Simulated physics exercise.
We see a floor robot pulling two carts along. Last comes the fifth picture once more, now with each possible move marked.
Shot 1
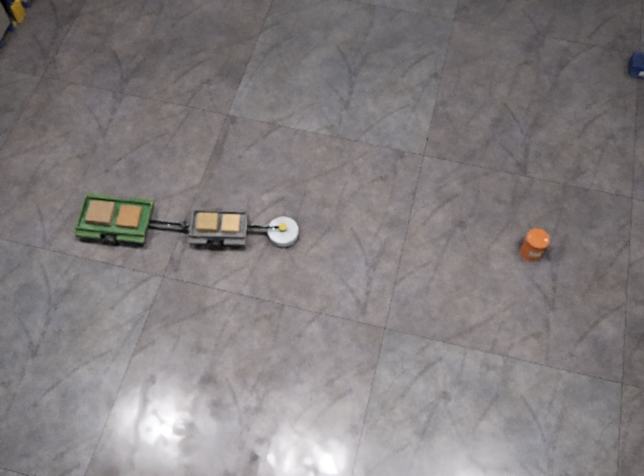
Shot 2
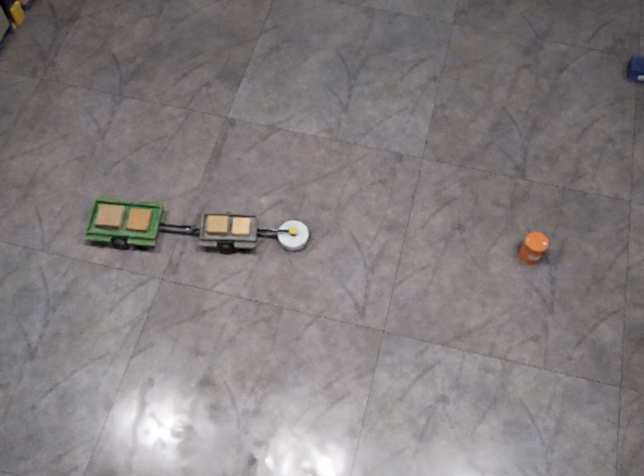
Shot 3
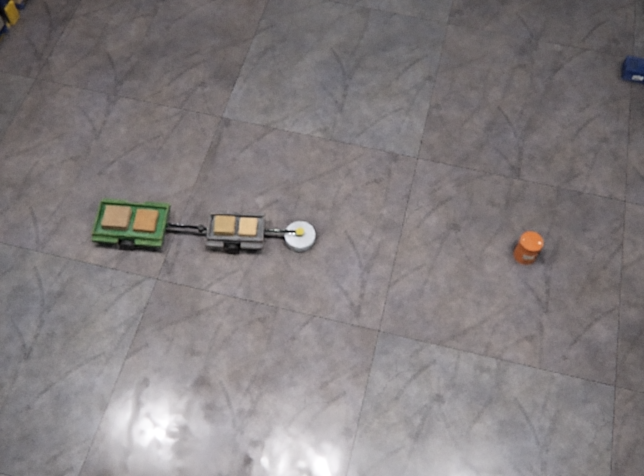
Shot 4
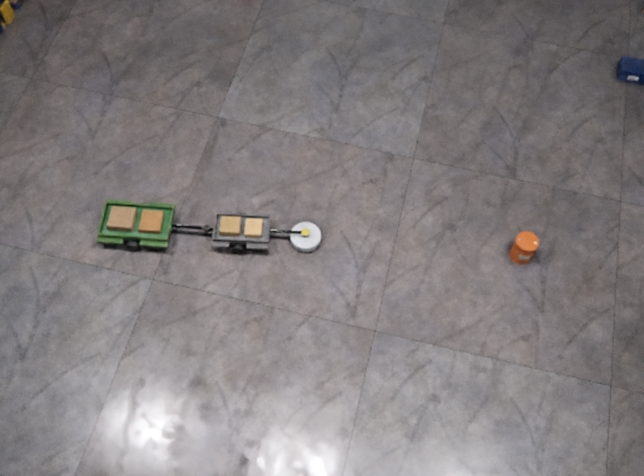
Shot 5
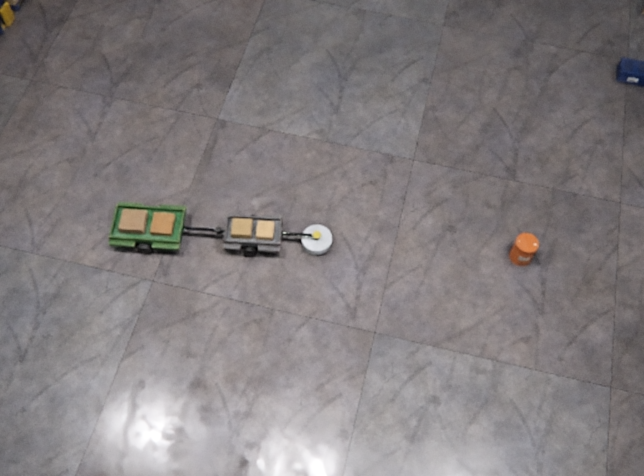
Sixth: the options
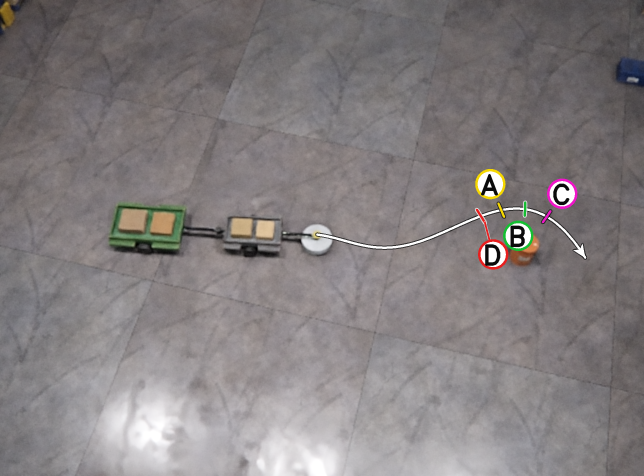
A small round white robot pulls two linked carts, a grey one and then a green one, each loaded with two tan blocks, across a grey tiled floor seen from high above. An orange keg stands apart on the right, with a blue object at the upper right edge and something yellow in the upper left corner. The train creeps a short way rightward in line, while the view shifts very slightly.
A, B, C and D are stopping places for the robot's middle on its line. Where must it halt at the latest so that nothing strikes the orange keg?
Stop at C.
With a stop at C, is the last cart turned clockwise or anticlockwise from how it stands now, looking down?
Anticlockwise.
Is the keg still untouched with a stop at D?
For that mark, yes.
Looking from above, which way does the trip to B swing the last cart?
Anticlockwise.
On the marked copy, A at (501, 210); B at (525, 209); C at (547, 217); D at (481, 216); the route from (317, 235) via (463, 223) to (585, 258).
Following C. Soon after the start, robot (401, 250), last cart (233, 231).
Later, robot (476, 222), last cart (315, 239).
In the end, robot (544, 221), last cart (384, 233); nothing has been touched.
As for the rest, A is safe but short; B is safe but short; D is safe but short.
